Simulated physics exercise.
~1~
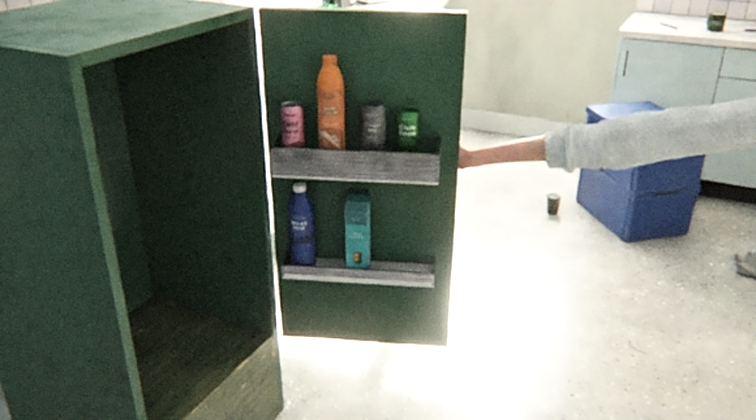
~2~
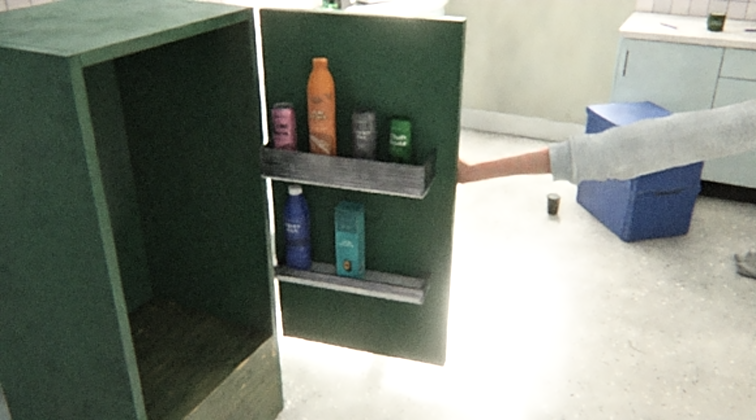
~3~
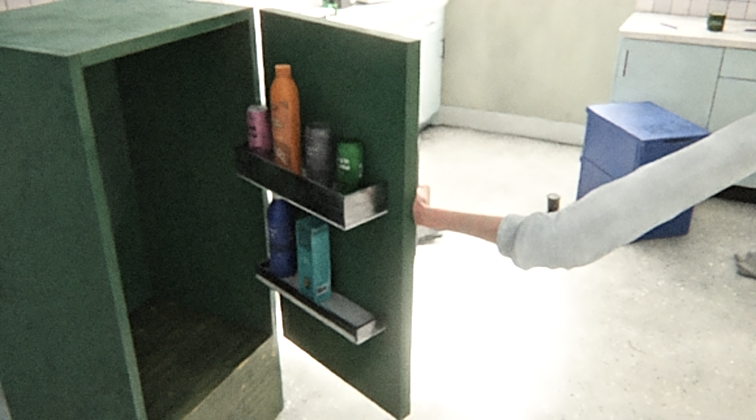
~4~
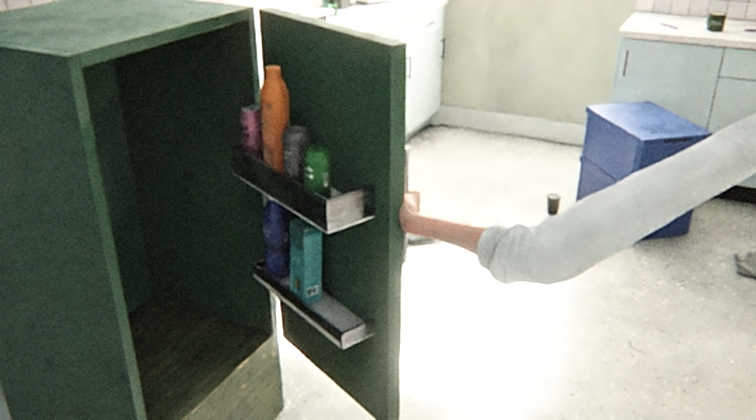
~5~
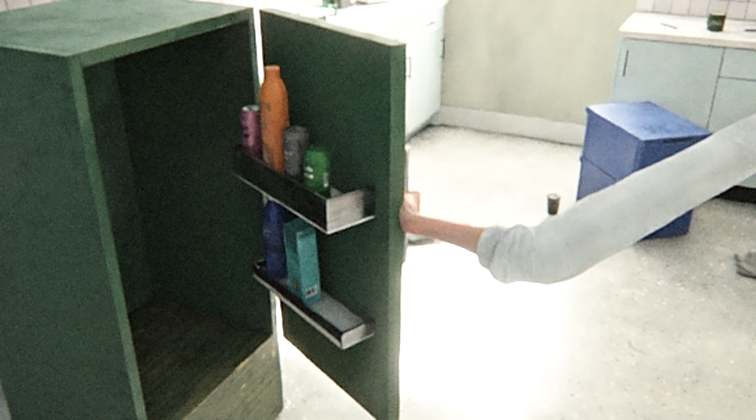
A tall dark green locker stands open at the left of a pale, brightly lit kitchen, seen from slightly above by a still camera. On the door's upper rack are a pink can, an orange bottle, a grey can and a green can, with a blue bottle and a turquoise carton below. A hand in a light grey sleeve pushes the door partway towards shut, swinging the racks left and nearer the viewer. As the door halts, the green and grey cans shift slightly along their rack. The door rests half open, everything still upright in the racks, the hand against it.
